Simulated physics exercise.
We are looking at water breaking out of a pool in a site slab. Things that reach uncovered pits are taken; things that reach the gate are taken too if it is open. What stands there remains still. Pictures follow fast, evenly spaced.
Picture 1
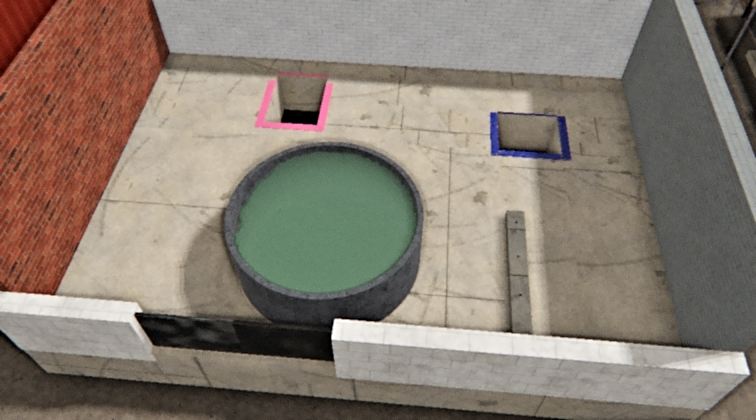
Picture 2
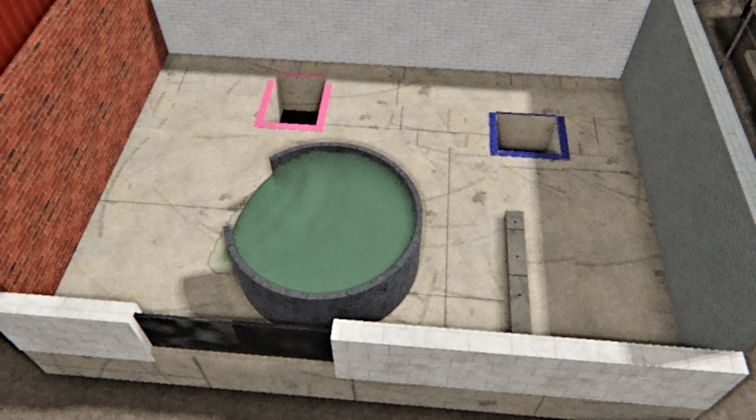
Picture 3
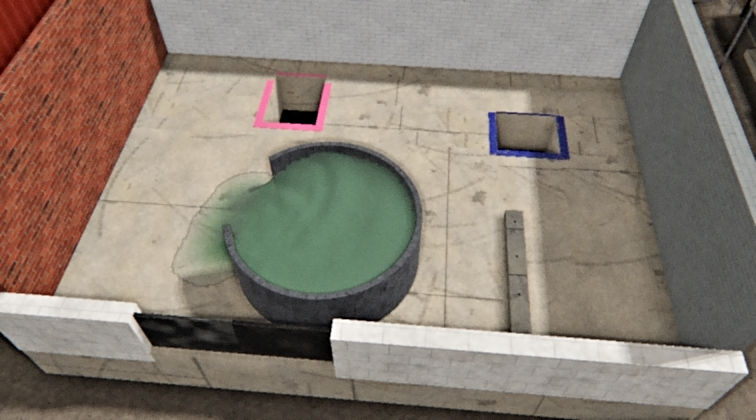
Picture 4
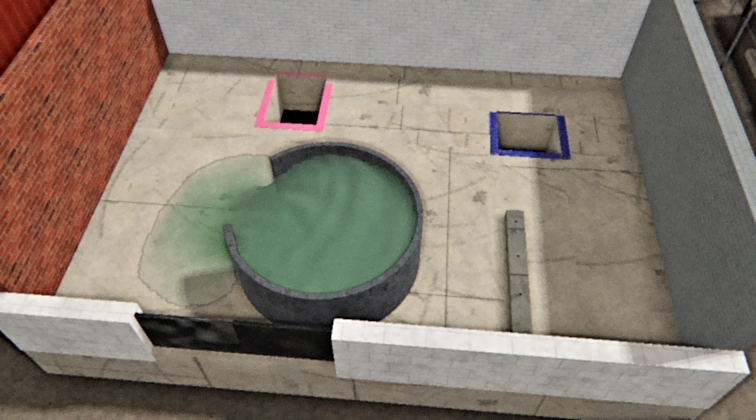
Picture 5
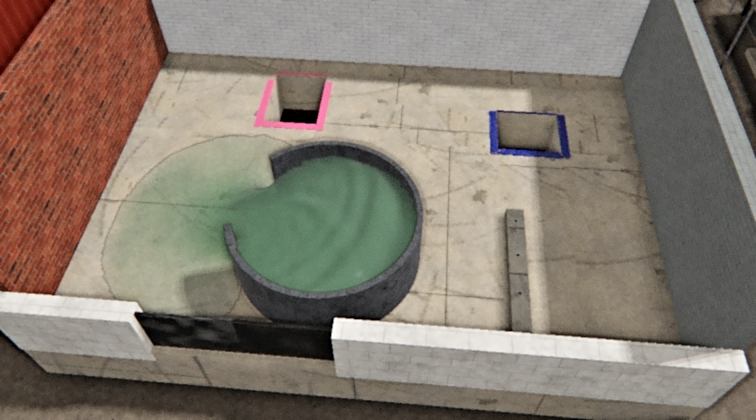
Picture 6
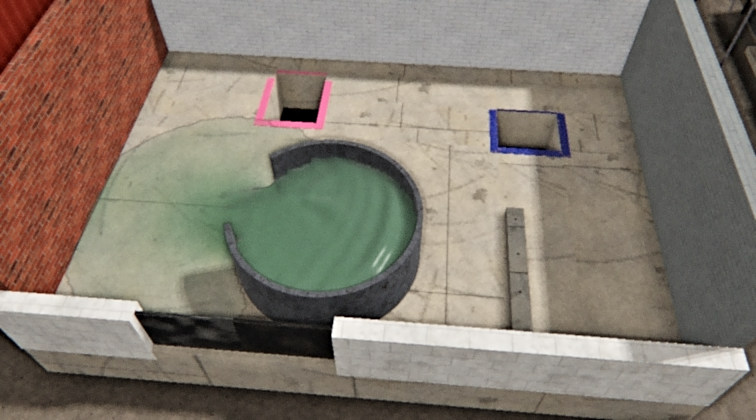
Walled concrete yard, a round pool opening on its left side and green water spreading across the floor to the brick wall.
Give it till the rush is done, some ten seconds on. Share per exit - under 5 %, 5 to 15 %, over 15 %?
One by one: The gate pulls in barely a drop - beneath five per cent, the pink pit pulls in a good deal - past fifteen per cent, the blue pit pulls in barely a drop - beneath five per cent.
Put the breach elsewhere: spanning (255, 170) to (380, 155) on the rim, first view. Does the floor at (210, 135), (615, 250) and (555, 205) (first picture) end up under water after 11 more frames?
Taking them in order, I'd say swamped, not reached and not reached.
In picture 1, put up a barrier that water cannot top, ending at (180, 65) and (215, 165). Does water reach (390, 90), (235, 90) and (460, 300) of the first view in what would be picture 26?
Running through them in order, the first comes out free from flooding, the second taken by the flood and the last free from flooding.
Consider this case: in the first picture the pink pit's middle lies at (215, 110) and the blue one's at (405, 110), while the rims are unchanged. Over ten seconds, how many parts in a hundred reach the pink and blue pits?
Pink: 40 %; blue: 6 %.
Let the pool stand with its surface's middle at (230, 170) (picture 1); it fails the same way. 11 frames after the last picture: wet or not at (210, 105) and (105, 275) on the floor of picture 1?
In that order: Awash, wet.
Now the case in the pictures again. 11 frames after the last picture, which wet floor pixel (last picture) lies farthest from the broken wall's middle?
Around (170, 52).
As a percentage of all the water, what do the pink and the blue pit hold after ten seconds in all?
About 38 and 2 per cent.
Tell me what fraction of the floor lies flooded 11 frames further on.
Roughly 30 per cent.
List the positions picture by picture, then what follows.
The round pool at (325, 217) is whole and still, in the first frame.
The front is at (218, 266), out from the gap at (249, 219), in the second frame.
Water pours out at (249, 220) and has run to (180, 267), in the third frame.
Water pours out at (250, 221) and has run to (148, 268), in the fourth frame.
Water pours out at (250, 220) and has run to (109, 261), in the fifth frame.
The front is at (117, 165), out from the gap at (250, 219), in the sixth frame.
A moment on, water covers 30 % of the floor; the gate 0 %, the pink pit 0 %, the blue pit 0 %.
Next, water covers 30 % of the floor; the gate 0 %, the pink pit 0 %, the blue pit 0 %.
Then, water covers 40 % of the floor; the gate 0 %, the pink pit 5 %, the blue pit 0 %.
Later, water covers 60 % of the floor; the gate 0 %, the pink pit 20 %, the blue pit 1 %.
In the end, water covers 75 % of the floor; the gate 0 %, the pink pit 38 %, the blue pit 3 %.
